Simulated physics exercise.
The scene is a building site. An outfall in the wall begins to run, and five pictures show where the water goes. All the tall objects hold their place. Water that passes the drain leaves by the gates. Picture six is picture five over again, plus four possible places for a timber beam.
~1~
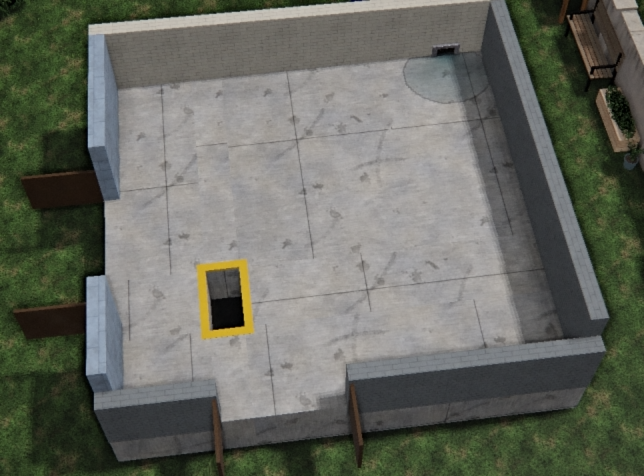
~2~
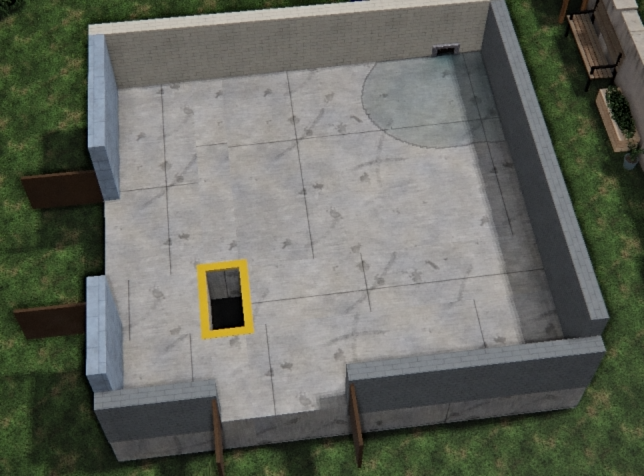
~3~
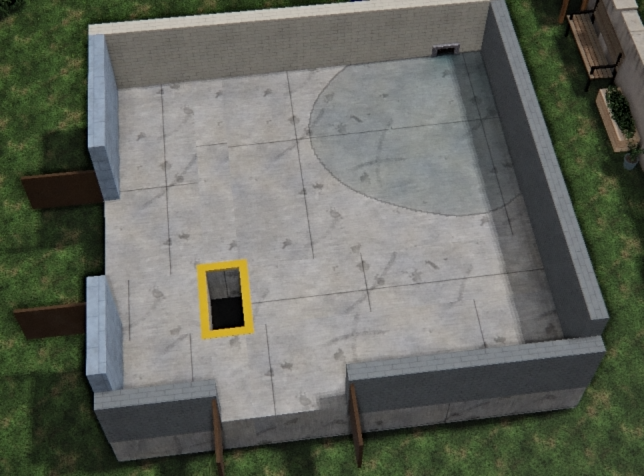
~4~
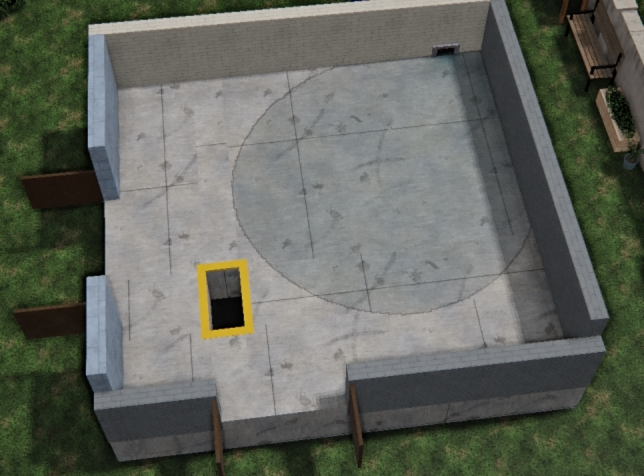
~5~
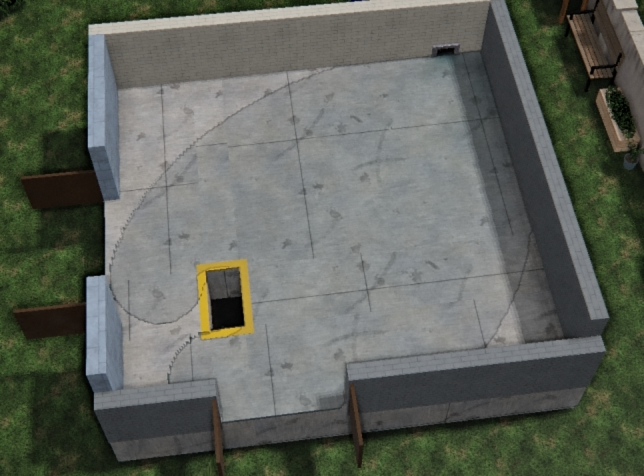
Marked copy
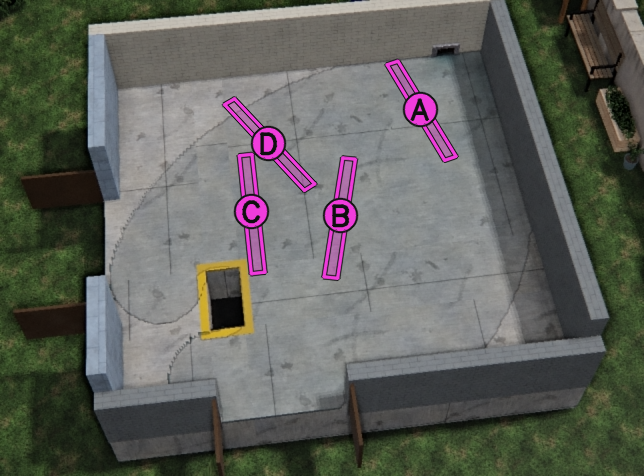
On a building site, a thin sheet of water spreads from an outlet in the back wall at upper right across the walled concrete floor, growing steadily wider until it surrounds much of the yellow-edged drain and enters it.
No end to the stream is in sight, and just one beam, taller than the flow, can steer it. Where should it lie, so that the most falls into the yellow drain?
Spot D does it best.
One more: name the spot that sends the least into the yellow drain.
B it is.
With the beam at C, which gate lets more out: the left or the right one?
More leaves on the right.
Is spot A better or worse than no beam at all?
It is worse.
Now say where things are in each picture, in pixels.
The first picture shows outfall at (445, 50); yellow drain at (225, 298); open gate at (283, 398); open gate at (121, 259); 3 % of the ground under water, visible out to (464, 96); yellow drain still dry.
In the second picture, 10 % of the ground under water, visible out to (386, 131); yellow drain still dry.
In the third picture, 23 % of the ground under water, visible out to (434, 209); yellow drain still dry.
In the fourth picture, 46 % of the ground under water, visible out to (314, 289); yellow drain still dry.
In the fifth picture, 74 % of the ground under water, visible out to (189, 364); yellow drain taking water.
In magenta, A from (392, 62) to (450, 158); B from (330, 277) to (349, 158); C from (258, 272) to (245, 155); D from (229, 101) to (309, 187).
With A, about 20 % of the stream goes into the yellow drain, about 80 % out by the gates.
With B, about 13 % of the stream goes into the yellow drain, about 87 % out by the gates.
With C, about 19 % of the stream goes into the yellow drain, about 81 % out by the gates.
With D, about 30 % of the stream goes into the yellow drain, about 70 % out by the gates.
